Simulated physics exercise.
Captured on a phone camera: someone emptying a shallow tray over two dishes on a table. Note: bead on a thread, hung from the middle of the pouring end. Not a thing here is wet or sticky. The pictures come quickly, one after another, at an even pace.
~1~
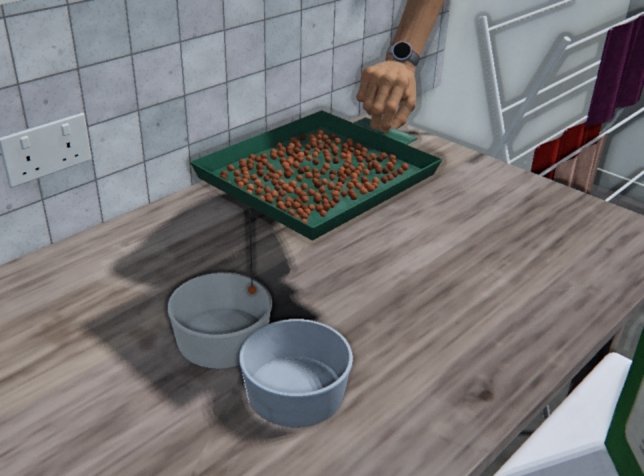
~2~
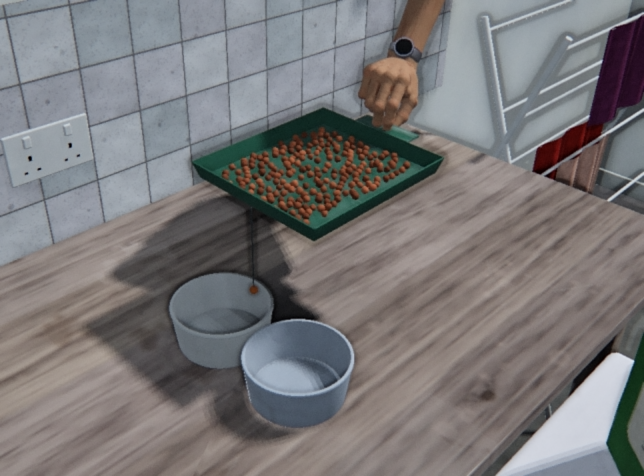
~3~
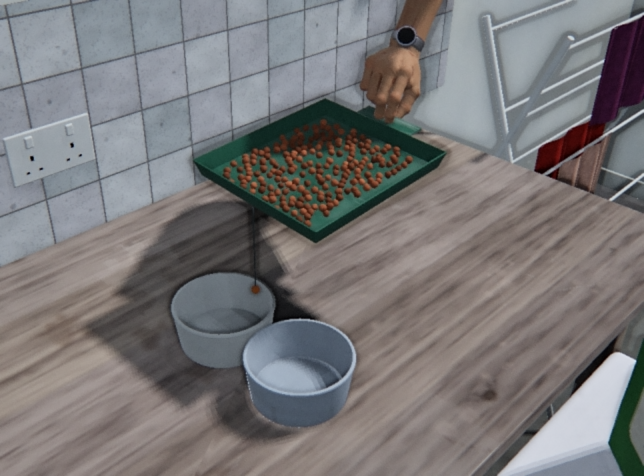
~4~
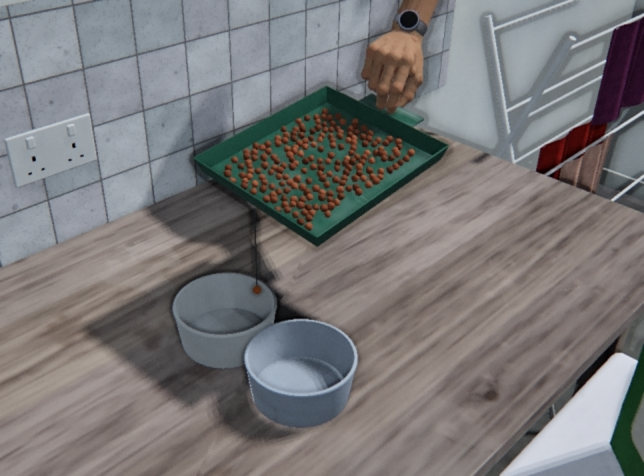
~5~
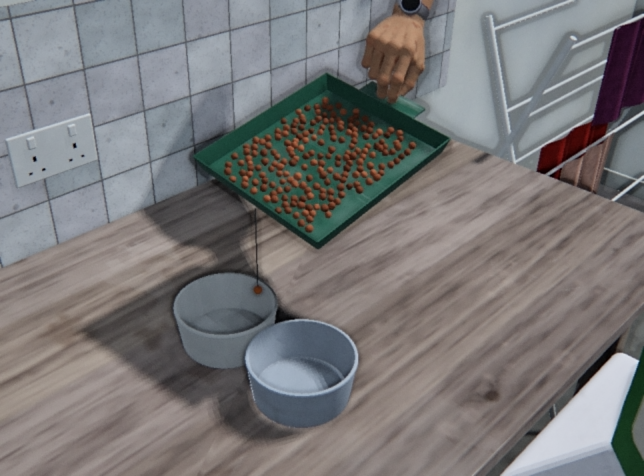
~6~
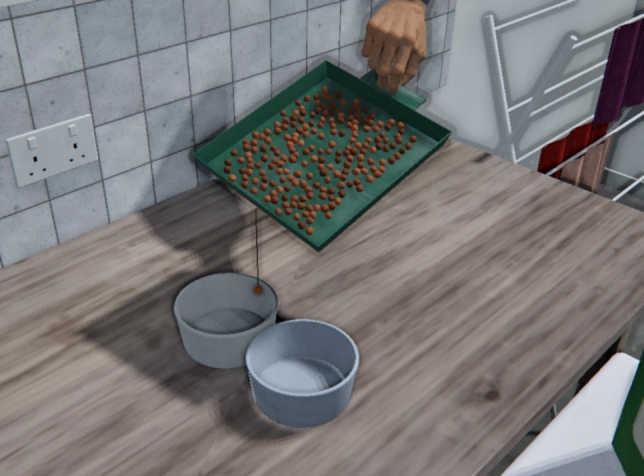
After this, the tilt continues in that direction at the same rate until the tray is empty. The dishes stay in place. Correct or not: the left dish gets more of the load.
Not correct; the right dish gets more.
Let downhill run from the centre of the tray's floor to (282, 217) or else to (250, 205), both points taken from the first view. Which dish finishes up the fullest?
Case one: The dish to the right. Case two: The dish to the left.
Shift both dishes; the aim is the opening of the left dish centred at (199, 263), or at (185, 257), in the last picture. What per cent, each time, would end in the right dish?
Trial 1 near 30 percent, trial 2 near 10 percent.
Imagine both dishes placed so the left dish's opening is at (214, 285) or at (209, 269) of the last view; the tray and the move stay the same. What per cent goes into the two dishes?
In turn about 90 and about 60 percent.
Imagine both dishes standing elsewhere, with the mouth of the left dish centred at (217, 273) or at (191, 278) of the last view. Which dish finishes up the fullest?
Try 1: The dish at right. Try 2: The dish at right.
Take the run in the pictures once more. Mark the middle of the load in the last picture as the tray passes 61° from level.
The load is centred around (307, 196).
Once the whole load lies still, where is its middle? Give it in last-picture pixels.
I'd place the middle at about (295, 377).
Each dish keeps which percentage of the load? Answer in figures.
Roughly 10 in a hundred end in the left dish and roughly 70 in a hundred in the right dish.
Just after the last frame, tray tipped steeply; every one on the tray.
A moment on, tray tipped right over; almost all on the tray; about a tenth in the right dish; just a few in the air.
Further on, tray tipped past a quarter turn; the larger part in the right dish; about a tenth in the left dish; roughly a quarter outside both; just a few in the air.
When it is over, tray tipped past a quarter turn; the larger part in the right dish; about a tenth in the left dish; roughly a quarter outside both.
